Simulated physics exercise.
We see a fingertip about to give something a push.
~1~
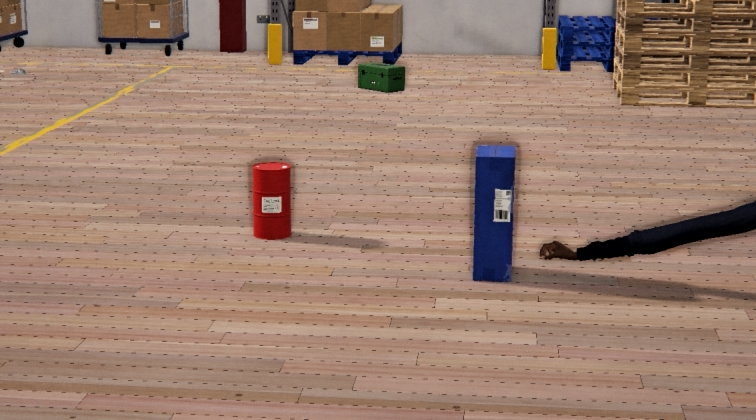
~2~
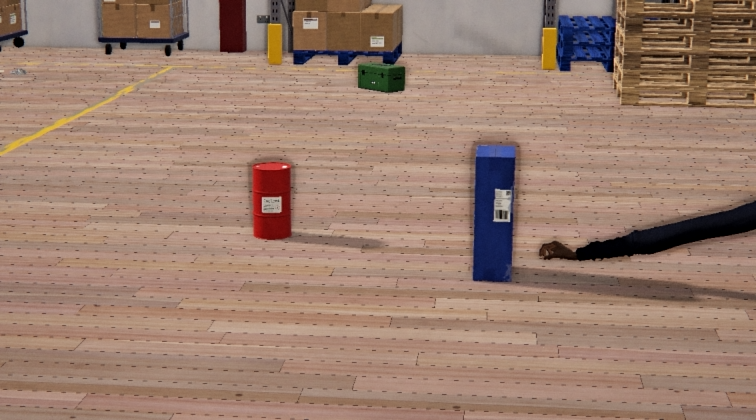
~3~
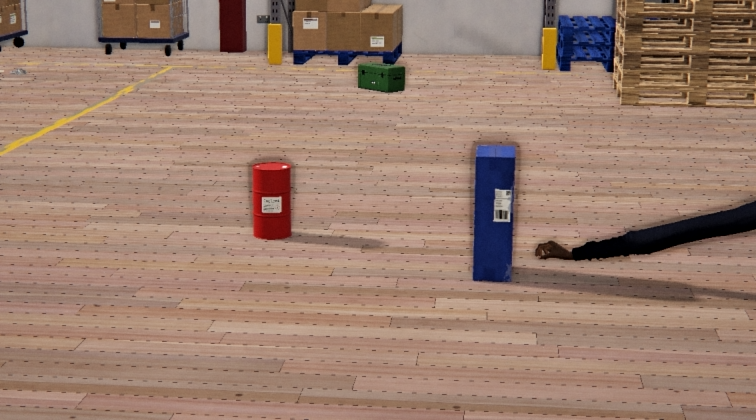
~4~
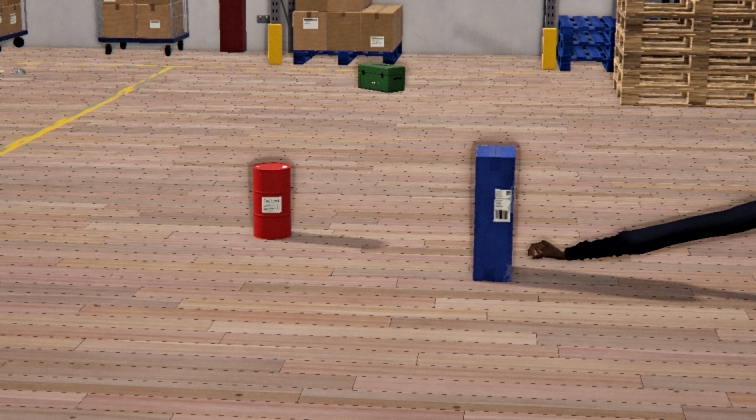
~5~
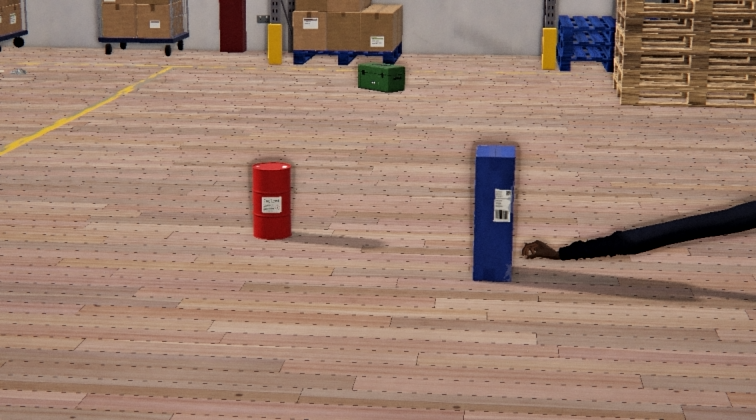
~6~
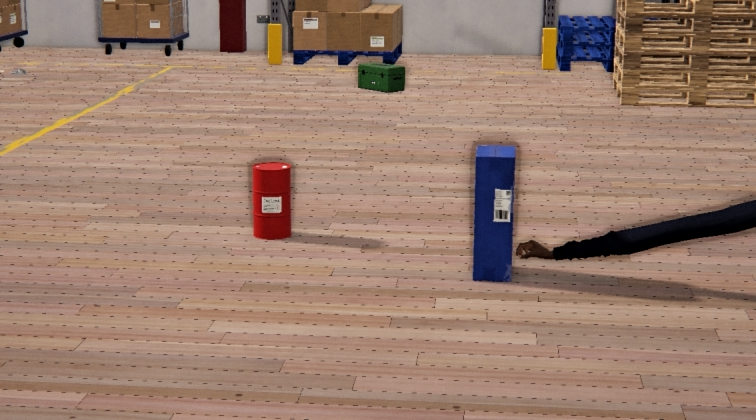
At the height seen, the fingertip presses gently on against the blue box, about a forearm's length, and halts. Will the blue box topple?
The blue box stays upright.
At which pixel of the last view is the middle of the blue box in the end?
Around (416, 210).
Then, 0.30 s past the last view, blue box displaced a little near (477, 212).
Then, 0.60 s past the last view, blue box displaced about its own width near (455, 212).
Then, 0.90 s past the last view, blue box displaced about its own width near (433, 211).
Then, 1.20 s past the last view, blue box displaced about its own width near (414, 210).
Finally, moved from the start, blue box. Final places as the last picture's camera would see them, blue box near (416, 210).
